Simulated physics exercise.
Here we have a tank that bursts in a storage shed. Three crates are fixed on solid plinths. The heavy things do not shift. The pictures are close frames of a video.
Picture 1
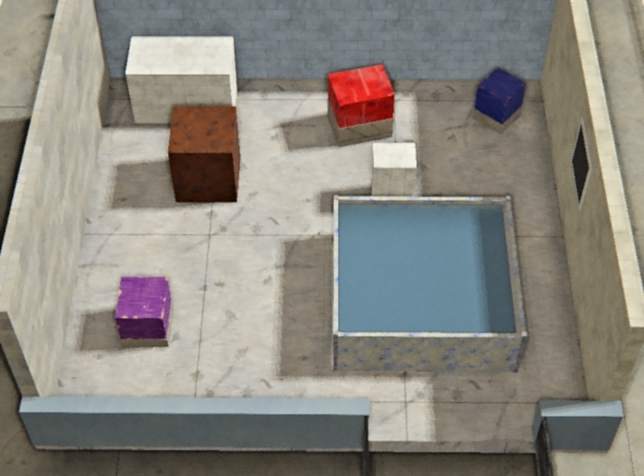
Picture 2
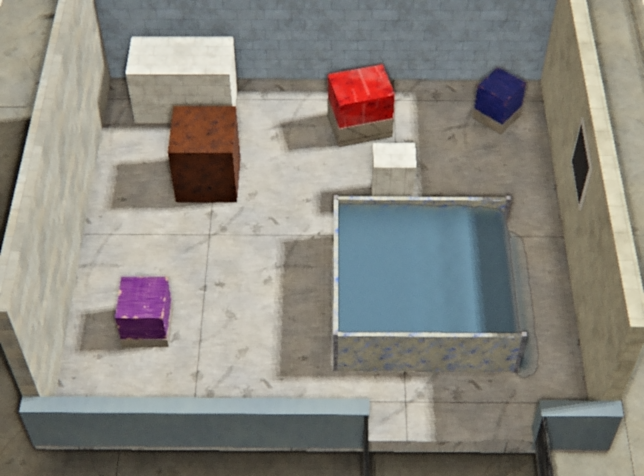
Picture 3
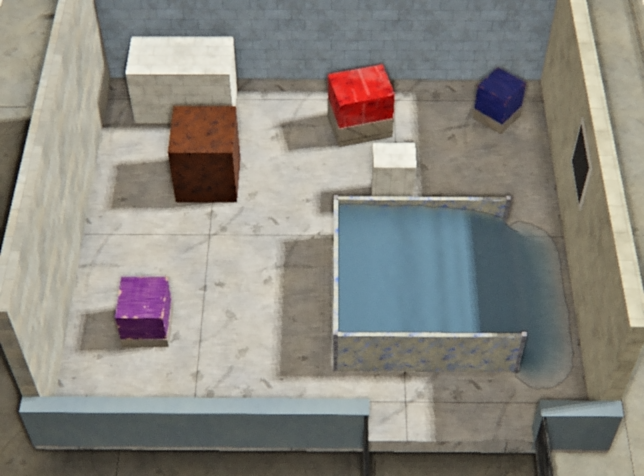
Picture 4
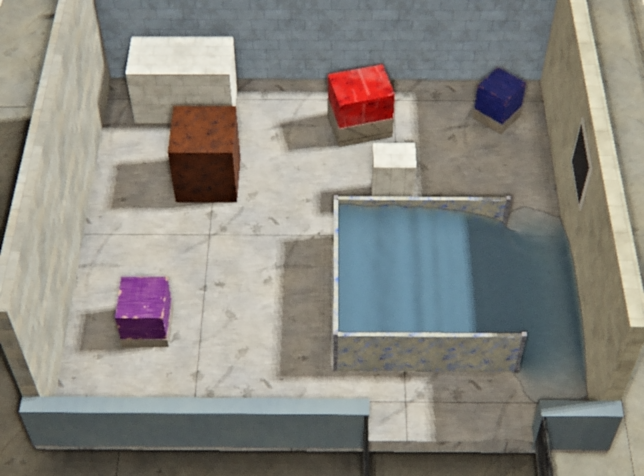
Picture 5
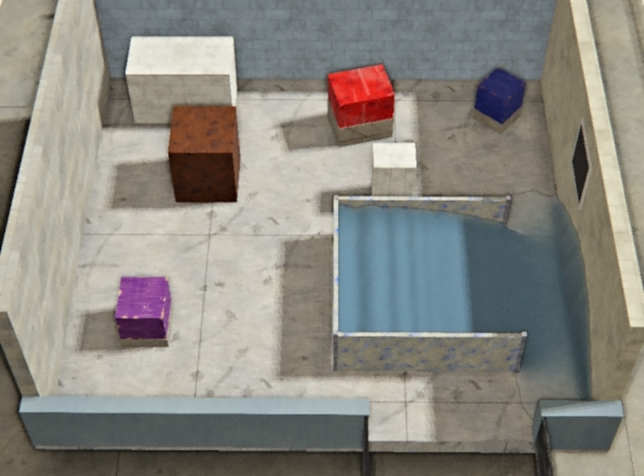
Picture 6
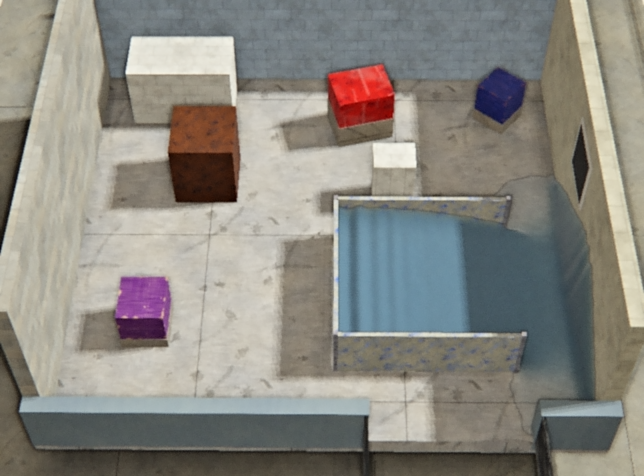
The right side of a square water tank gave way, and blue water poured out across the floor to the right-hand wall, then spread along it while the colored blocks stayed still.
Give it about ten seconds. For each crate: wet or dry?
In the end: The purple crate stays dry; the blue crate gets wet; the red crate stays dry.
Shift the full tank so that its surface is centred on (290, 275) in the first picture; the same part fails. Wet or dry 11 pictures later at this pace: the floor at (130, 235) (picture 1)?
Answer: Dry.
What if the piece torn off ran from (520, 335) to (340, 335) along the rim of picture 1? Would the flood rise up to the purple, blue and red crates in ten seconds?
My reading: Purple crate keeps dry, blue crate keeps dry, red crate keeps dry.
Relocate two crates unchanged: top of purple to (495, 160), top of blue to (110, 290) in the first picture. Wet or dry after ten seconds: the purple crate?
My reading: Purple takes water.
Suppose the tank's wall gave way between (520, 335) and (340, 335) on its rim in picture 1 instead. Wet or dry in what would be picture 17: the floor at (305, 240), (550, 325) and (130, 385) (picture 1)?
As listed: Clear, under water, under water.
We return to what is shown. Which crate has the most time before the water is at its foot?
The purple-painted one.
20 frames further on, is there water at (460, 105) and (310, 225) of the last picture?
In that order: Flooded, free of water.
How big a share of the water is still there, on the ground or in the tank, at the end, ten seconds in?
About 82 per cent.
A moment on, water covers 20 % of the floor; the purple crate not reached, the blue crate water round its plinth, the red crate not reached.
Next, water covers 35 % of the floor; the purple crate not reached, the blue crate water round its plinth, the red crate water round its plinth.
Then, water covers 55 % of the floor; the purple crate water round its plinth, the blue crate water round its plinth, the red crate water round its plinth.
Later, water covers 90 % of the floor; the purple crate water round its plinth, the blue crate water round its plinth, the red crate water round its plinth.
In the end, water covers 100 % of the floor; the purple crate stayed above the water, the blue crate was topped, the red crate stayed above the water.
